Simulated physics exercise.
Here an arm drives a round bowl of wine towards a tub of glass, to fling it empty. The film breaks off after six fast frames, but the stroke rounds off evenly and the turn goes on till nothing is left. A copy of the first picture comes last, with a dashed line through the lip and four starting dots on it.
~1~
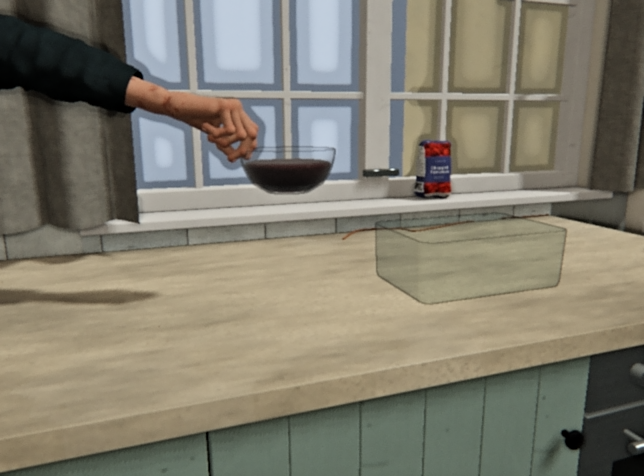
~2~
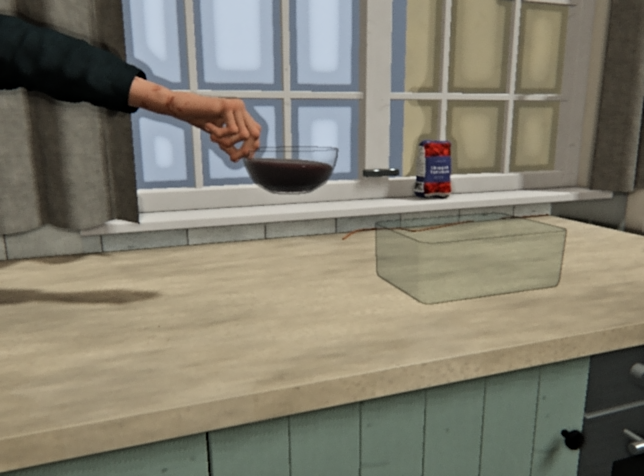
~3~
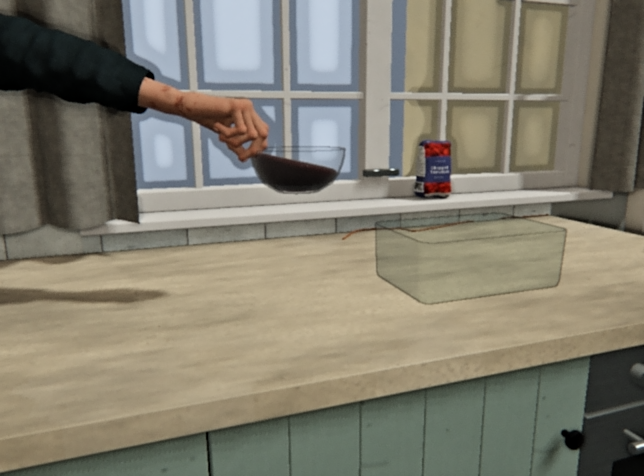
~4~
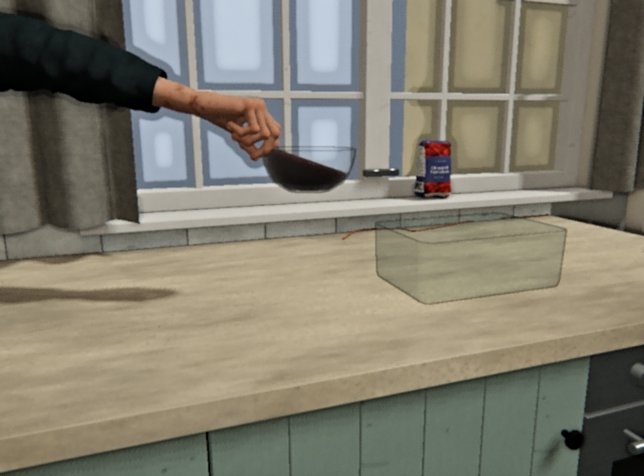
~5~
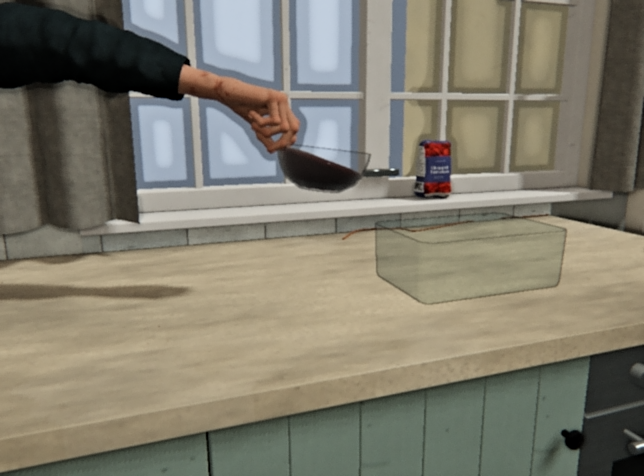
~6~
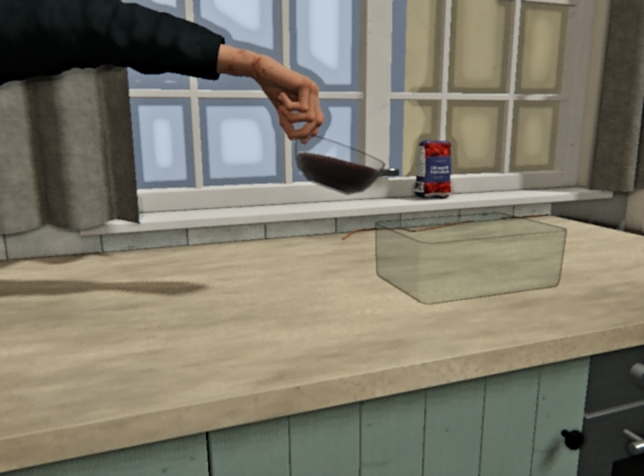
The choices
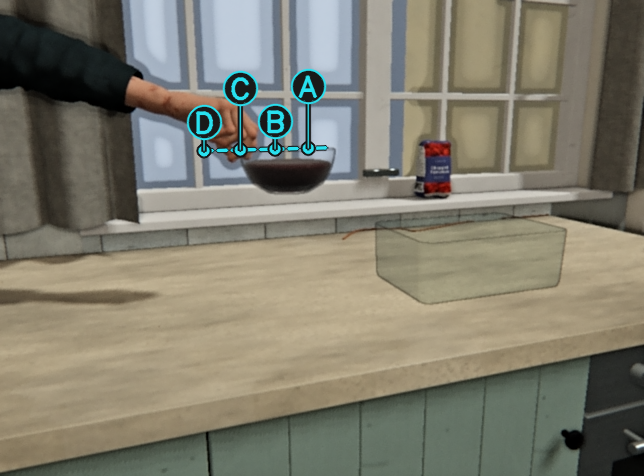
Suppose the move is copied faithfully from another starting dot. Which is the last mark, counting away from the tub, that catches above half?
That is place A.
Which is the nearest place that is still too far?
B it is.
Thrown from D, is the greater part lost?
Yes, it does.
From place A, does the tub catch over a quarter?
Yes.
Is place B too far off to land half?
Yes, it does.
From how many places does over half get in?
One.
On the marked copy, A at (308, 148); B at (275, 149); C at (240, 150); D at (204, 150).
For place A, about 69 % lands in the tub, 26 % falls short and 5 % goes beside or beyond.
For place B, about 20 % lands in the tub, 77 % falls short and 4 % goes beside or beyond.
For place C, about 0 % lands in the tub, 99 % falls short.
For place D, about 0 % lands in the tub, 100 % falls short.
